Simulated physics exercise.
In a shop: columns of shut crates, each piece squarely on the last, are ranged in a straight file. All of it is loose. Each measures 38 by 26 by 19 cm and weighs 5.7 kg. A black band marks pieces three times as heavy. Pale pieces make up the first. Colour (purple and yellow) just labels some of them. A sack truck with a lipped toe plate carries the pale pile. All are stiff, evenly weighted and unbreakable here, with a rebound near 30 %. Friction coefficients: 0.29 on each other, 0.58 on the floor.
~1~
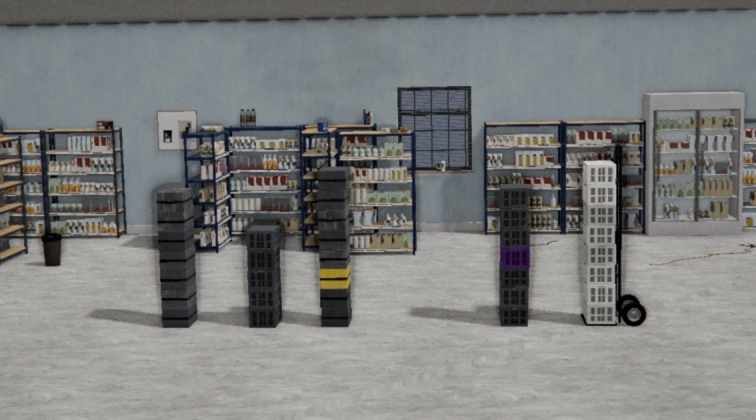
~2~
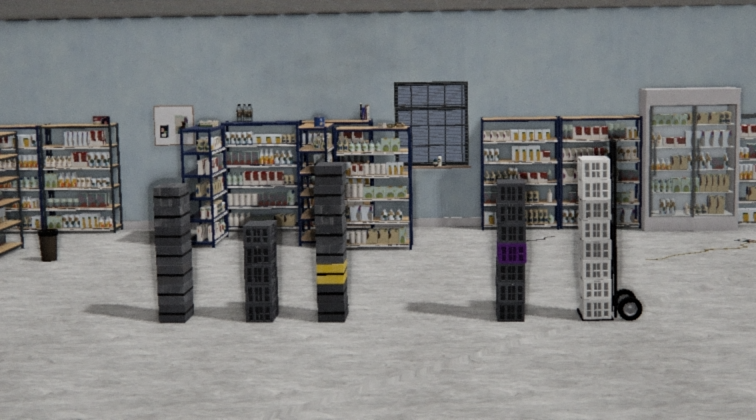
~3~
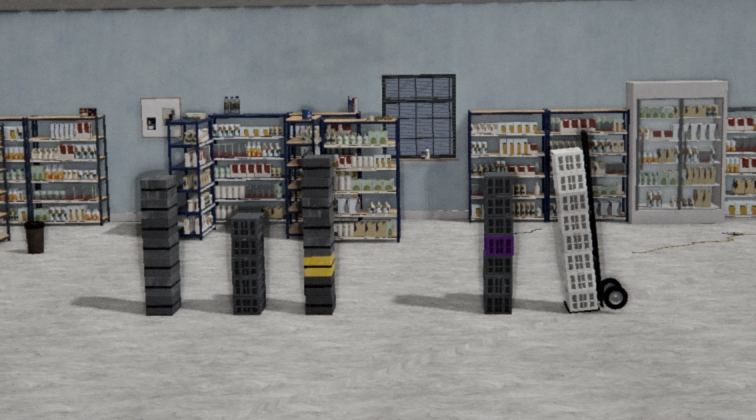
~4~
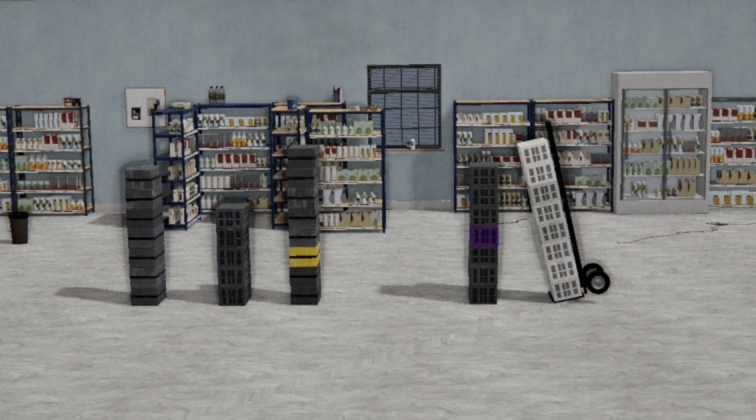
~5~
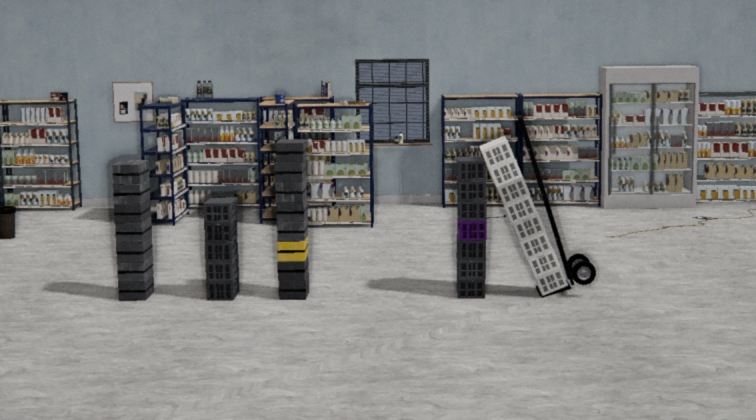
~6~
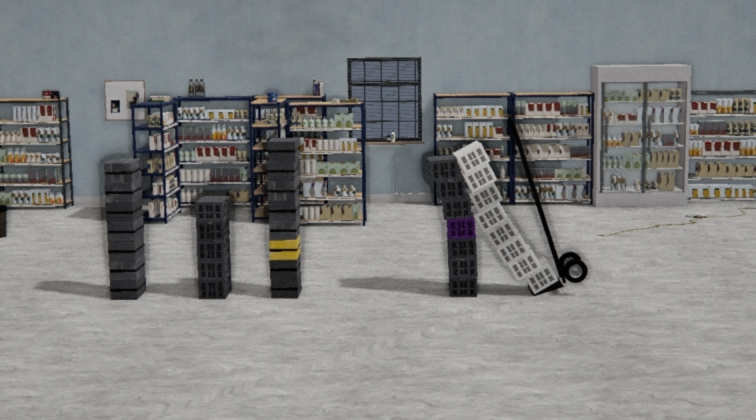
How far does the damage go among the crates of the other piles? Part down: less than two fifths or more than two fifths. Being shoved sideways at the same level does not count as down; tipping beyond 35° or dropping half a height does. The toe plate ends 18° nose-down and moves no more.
The part is fewer than two in five.
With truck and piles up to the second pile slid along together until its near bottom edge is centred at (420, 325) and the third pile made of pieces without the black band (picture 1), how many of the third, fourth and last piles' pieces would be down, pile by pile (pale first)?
Then third 7, fourth 4, last 6.
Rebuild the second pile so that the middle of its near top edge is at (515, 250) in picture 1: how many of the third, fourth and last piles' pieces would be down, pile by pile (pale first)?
Then third 0, fourth 0, last 0.
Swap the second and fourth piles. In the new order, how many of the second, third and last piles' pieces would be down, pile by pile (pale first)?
Then second 4, third 0, last 0.
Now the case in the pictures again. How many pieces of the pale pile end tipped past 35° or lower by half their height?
The count is 8.
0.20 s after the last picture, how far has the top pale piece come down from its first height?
Roughly 20 cm.
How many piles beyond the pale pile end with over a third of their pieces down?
1 of them.
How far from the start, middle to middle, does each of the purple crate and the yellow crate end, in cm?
About: Purple 100, yellow 0.
Then, 0.20 s later than the last frame, 8 of the pale pile down; none of the 27 other crates down, 6 disturbed; purple crate tilted 13°.
Then, 0.46 s later than the last frame, 8 of the pale pile down; 6 of the 27 other crates down; purple crate tilted 38°, 9 cm lower.
Then, 0.78 s later than the last frame, 8 of the pale pile down; 6 of the 27 other crates down; purple crate on its side.
When it is over, 8 of the pale pile down; 6 of the 27 other crates down; purple crate on its side; yellow crate unmoved. That is 22 per cent. In pixels of the last frame, middles, purple crate near (373, 281), yellow crate near (285, 247).
